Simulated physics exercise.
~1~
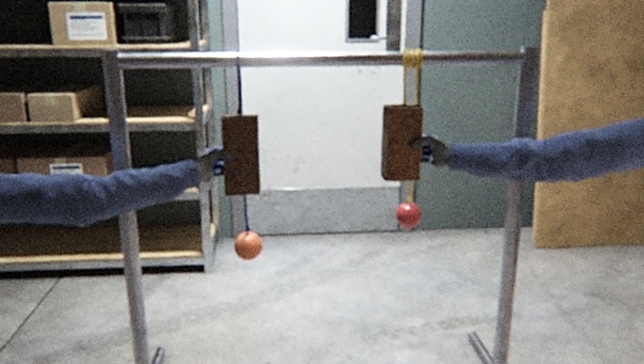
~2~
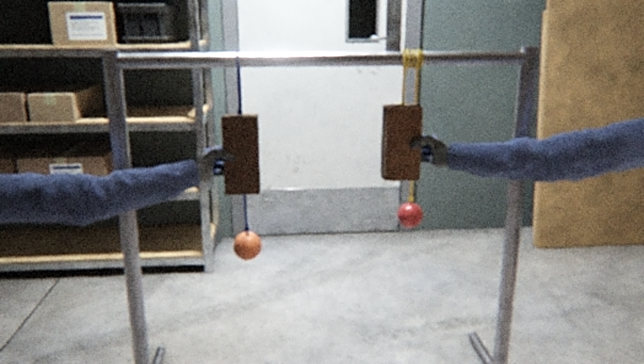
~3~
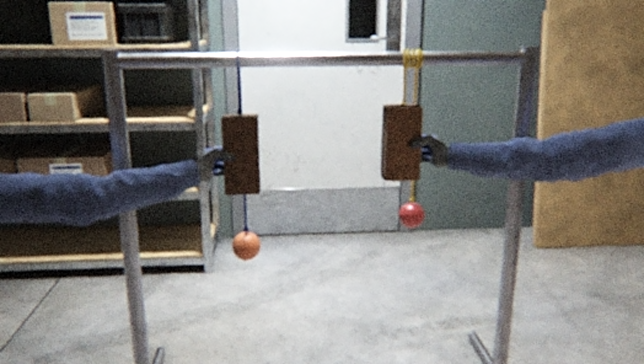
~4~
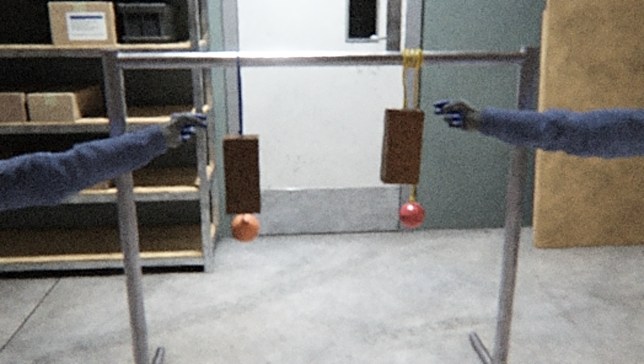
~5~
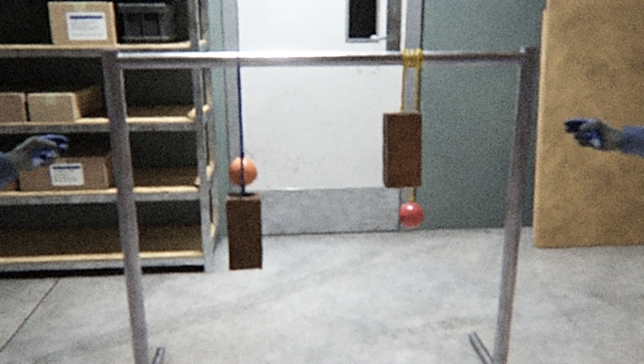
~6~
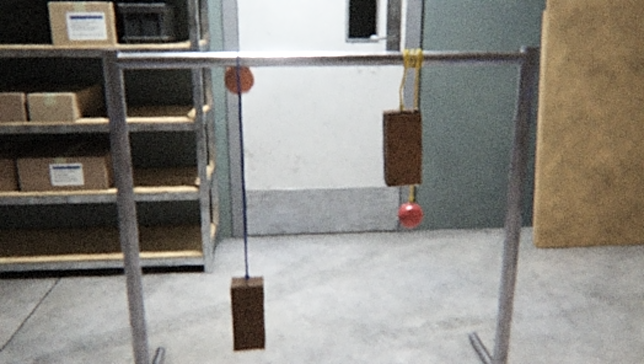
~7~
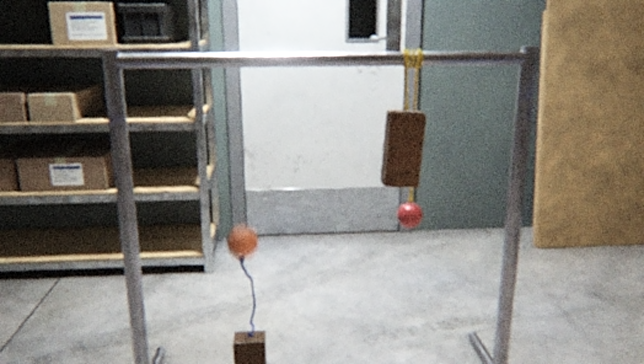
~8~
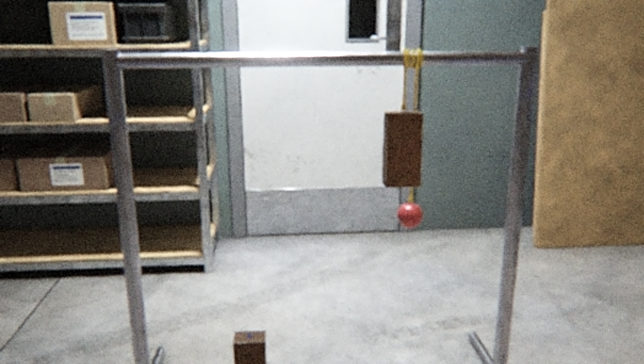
The left brick, released by a hand, drops to the floor while the right stays hanging.
